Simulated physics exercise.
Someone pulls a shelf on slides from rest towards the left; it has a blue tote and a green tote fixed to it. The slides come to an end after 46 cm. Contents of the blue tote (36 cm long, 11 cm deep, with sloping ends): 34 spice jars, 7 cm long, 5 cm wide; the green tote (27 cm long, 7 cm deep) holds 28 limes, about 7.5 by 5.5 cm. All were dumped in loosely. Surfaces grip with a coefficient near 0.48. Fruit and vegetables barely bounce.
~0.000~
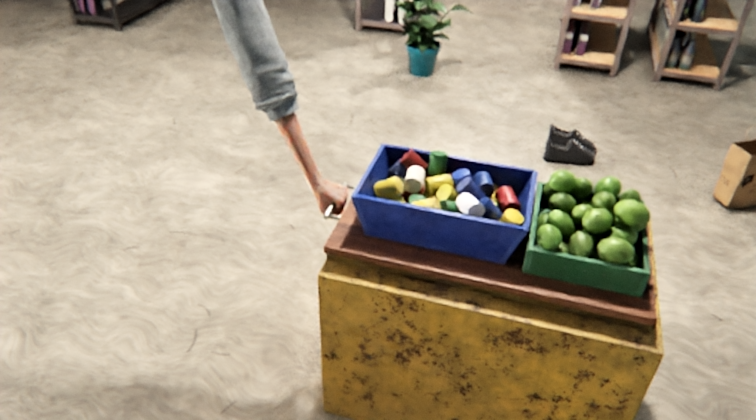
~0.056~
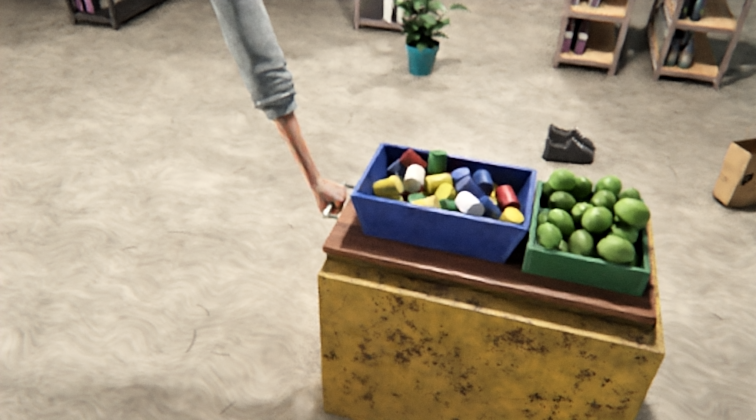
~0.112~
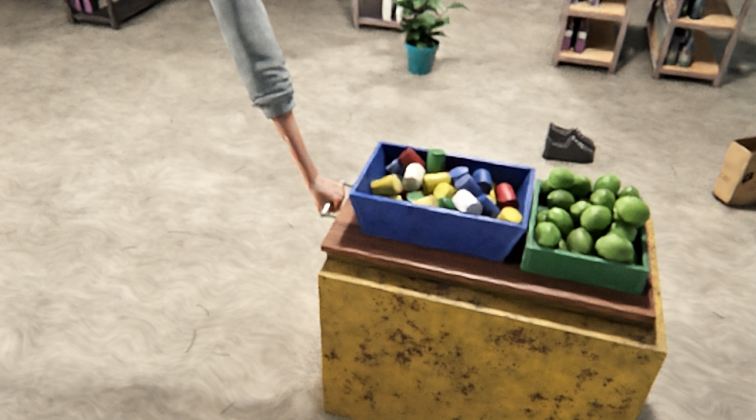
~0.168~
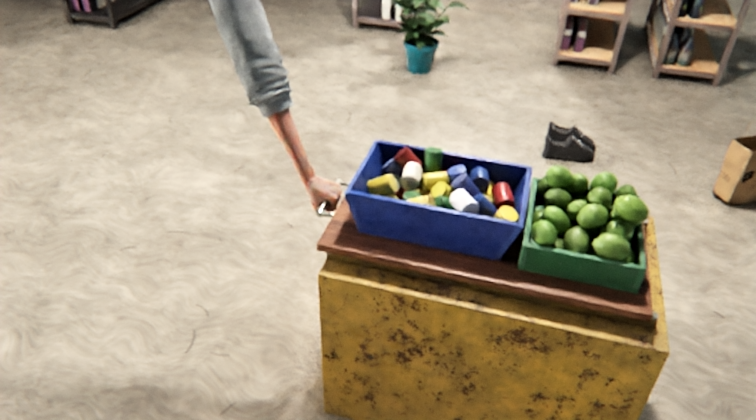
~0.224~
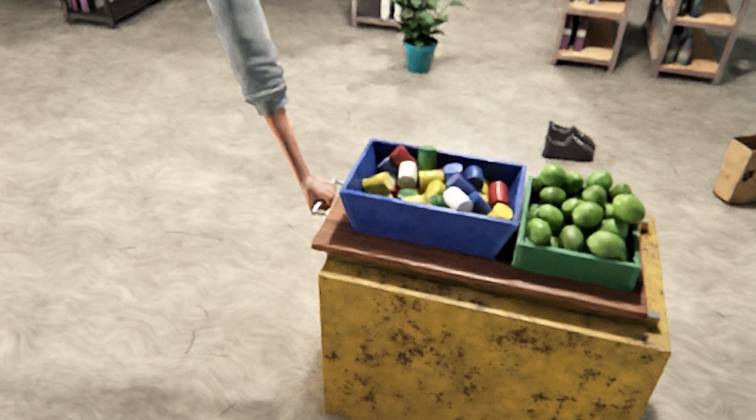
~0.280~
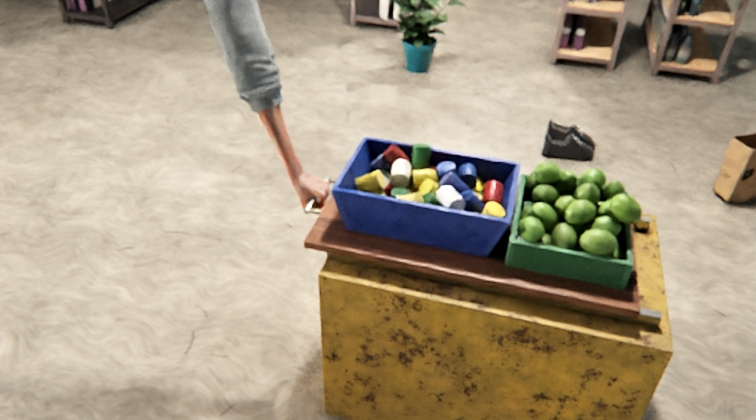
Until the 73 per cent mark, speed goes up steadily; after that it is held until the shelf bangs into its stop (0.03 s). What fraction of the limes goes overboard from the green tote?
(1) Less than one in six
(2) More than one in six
1, less than one in six.
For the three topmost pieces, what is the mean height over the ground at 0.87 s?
Close to 82 cm up.
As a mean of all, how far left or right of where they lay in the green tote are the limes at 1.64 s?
I'd put it at close to 0 cm toward the left.
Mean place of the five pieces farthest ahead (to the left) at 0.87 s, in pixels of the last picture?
I'd put their middle close to (246, 149).
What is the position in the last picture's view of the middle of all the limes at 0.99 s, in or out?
Their middle is at about (416, 188).
After 0.79 s, end of travel.
After 0.87 s, the blue tote has all 34 and the green tote is down by 1 of 28.
After 0.99 s, the blue tote has all 34 and the green tote is down by 2 of 28.
After 1.21 s, the blue tote has all 34 and the green tote is down by 1 of 28.
Outcome (at 1.64 s), the blue tote has all 34 and the green tote is down by 1 of 28. Asked share, 1 of 28, 4 per cent.
